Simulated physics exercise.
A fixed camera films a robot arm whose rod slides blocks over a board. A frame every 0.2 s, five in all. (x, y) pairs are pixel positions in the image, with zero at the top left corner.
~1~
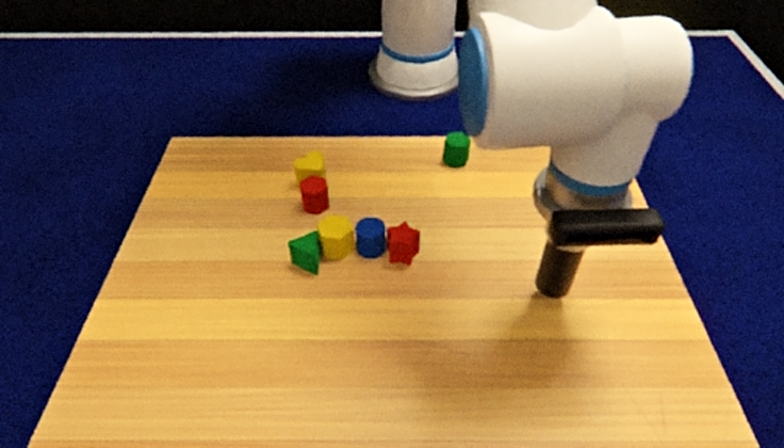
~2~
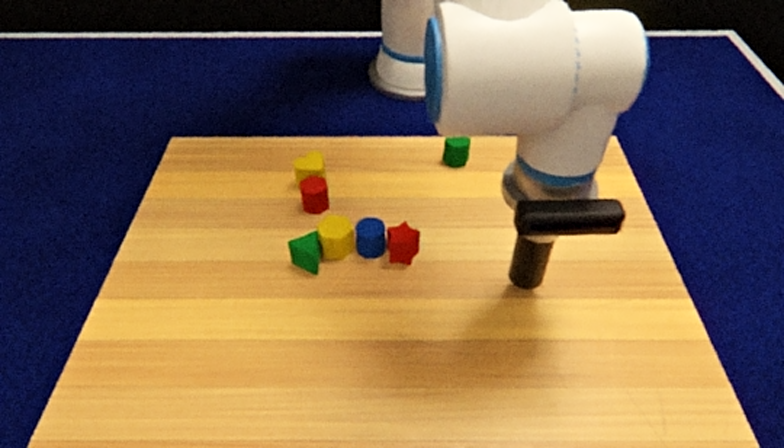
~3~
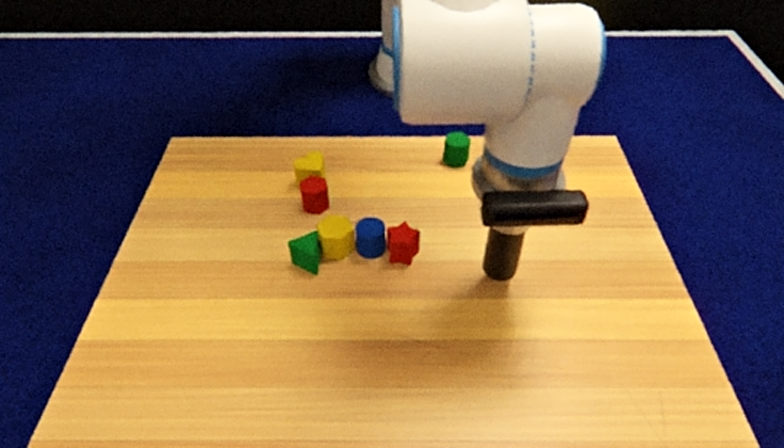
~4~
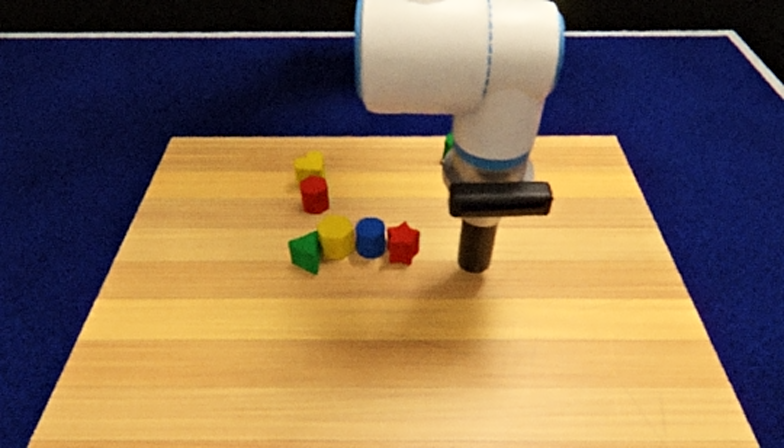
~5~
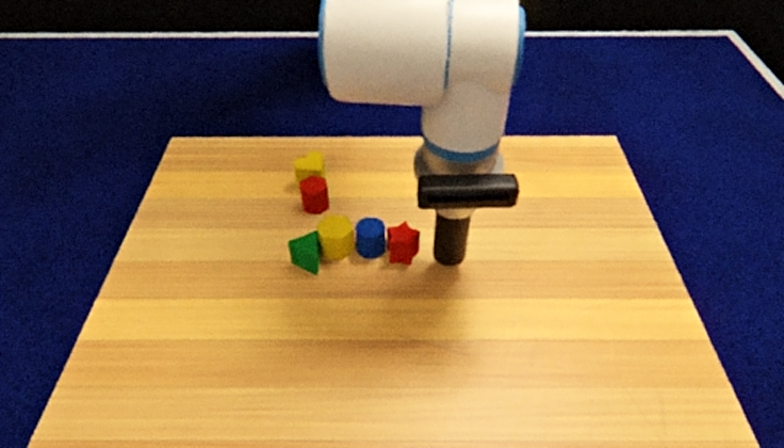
On a wooden board over a blue surface, a white robot arm holding a dark rod moves steadily left toward a row of green, yellow, blue and red blocks, passing in front of a green block behind, while the blocks stay still.
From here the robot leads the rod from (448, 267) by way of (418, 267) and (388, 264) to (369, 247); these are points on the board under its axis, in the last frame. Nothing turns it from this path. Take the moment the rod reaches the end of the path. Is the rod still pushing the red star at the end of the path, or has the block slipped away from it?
In front, I predict.
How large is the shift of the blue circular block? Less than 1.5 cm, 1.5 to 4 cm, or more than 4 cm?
It travels more than 4 cm.
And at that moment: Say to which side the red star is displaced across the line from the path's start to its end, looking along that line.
To the right.
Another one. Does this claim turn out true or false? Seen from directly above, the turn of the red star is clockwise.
This is true.
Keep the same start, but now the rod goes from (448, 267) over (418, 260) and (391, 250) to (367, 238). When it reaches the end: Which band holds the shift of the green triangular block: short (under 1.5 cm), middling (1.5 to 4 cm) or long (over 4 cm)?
Of the three bands, it's under 1.5 cm.
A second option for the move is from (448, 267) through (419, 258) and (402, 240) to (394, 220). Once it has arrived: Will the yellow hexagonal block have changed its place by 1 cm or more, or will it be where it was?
At the end of the path, it will have moved.
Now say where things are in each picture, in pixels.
Tip of the rod (552, 285), middles of tops, green triangular block (306, 242), yellow hexagonal block (335, 226), blue circular block (370, 227), red star (403, 233), in the first picture.
Rod (525, 276), nothing pushed, in the second picture.
Rod (499, 268), nothing pushed, in the third picture.
Rod (474, 261), nothing pushed, in the fourth picture.
Rod (449, 254), green triangular block (306, 242), yellow hexagonal block (335, 226), blue circular block (370, 227), red star (403, 233), in the fifth picture.
The first path, step by step. Halfway along, rod (402, 254); yellow hexagonal block (327, 224); blue circular block (361, 221); red star (388, 227), turned 35° clockwise.
At the end, rod (368, 235); green triangular block (302, 243), turned 20° anticlockwise; yellow hexagonal block (317, 218), turned 55° anticlockwise; blue circular block (339, 198); red star (368, 206), turned 60° clockwise.
